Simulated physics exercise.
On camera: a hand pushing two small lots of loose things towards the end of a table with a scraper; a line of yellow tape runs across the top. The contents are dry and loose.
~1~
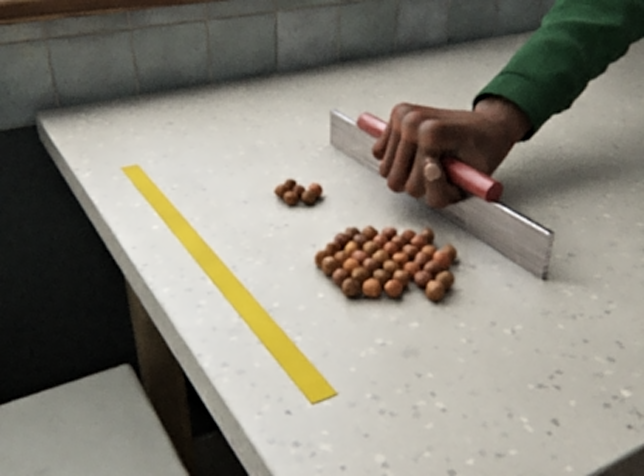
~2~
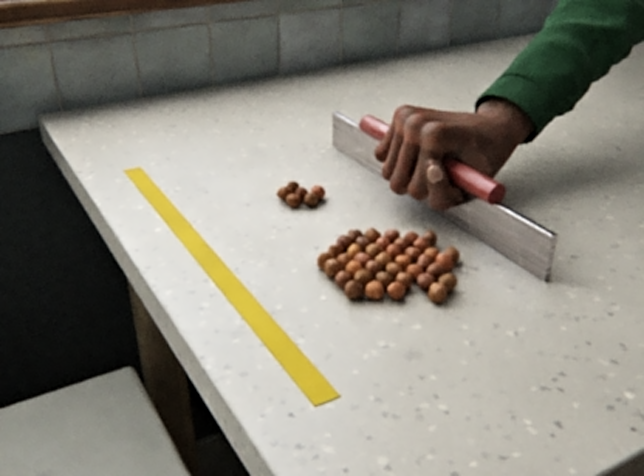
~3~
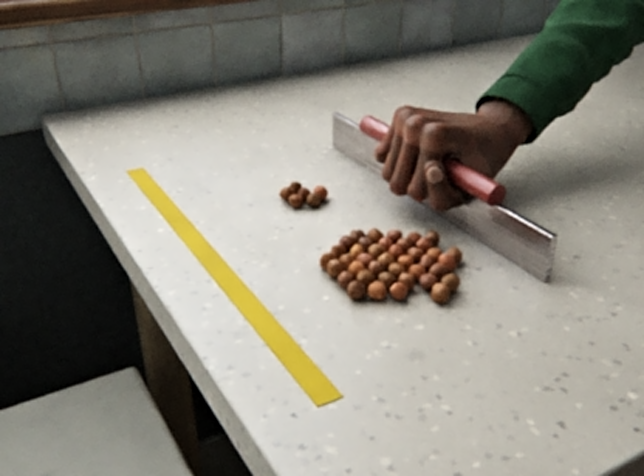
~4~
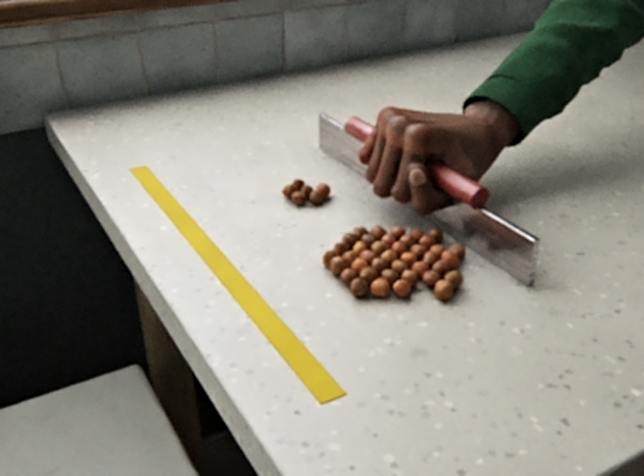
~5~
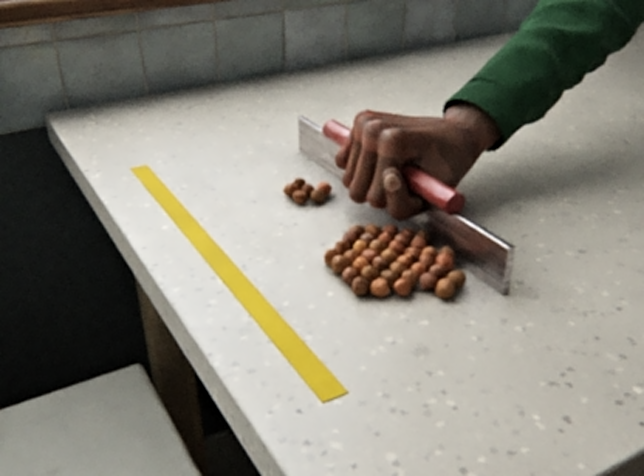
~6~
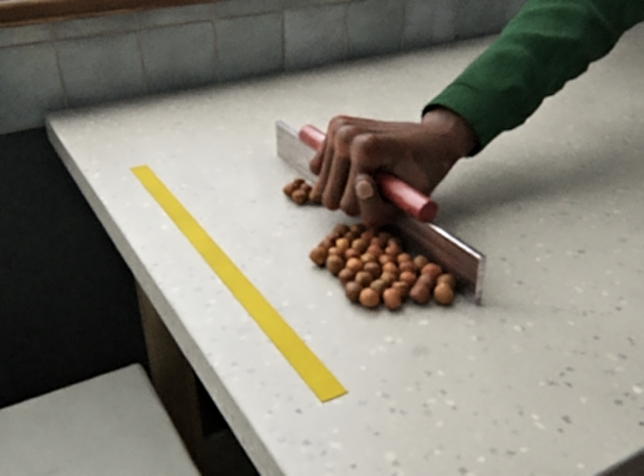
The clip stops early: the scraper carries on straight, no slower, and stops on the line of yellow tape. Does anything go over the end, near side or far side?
In the end the front portion tumbles over the end, in part at least, and the back portion all stops short of the edge.
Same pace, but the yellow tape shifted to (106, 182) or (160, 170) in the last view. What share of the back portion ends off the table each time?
Near 100 % and 0 %.
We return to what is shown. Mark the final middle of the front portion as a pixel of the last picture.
Near (215, 313).
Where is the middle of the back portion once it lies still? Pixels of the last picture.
At about (167, 227).
Then, 0.47 s after the last picture, scraper still moving, near (279, 196); front portion all on the table, its front near (282, 324); back portion all on the table, its front near (227, 203).
Then, 0.95 s after the last picture, scraper stopped at the yellow tape; front portion a small part over the edge; back portion all on the table, its front near (147, 224).
Then, 1.23 s after the last picture, scraper stopped at the yellow tape; front portion about a quarter over the edge; back portion all on the table, its front near (143, 225).
At rest, scraper stopped at the yellow tape; front portion about a quarter over the edge; back portion all on the table, its front near (143, 225).
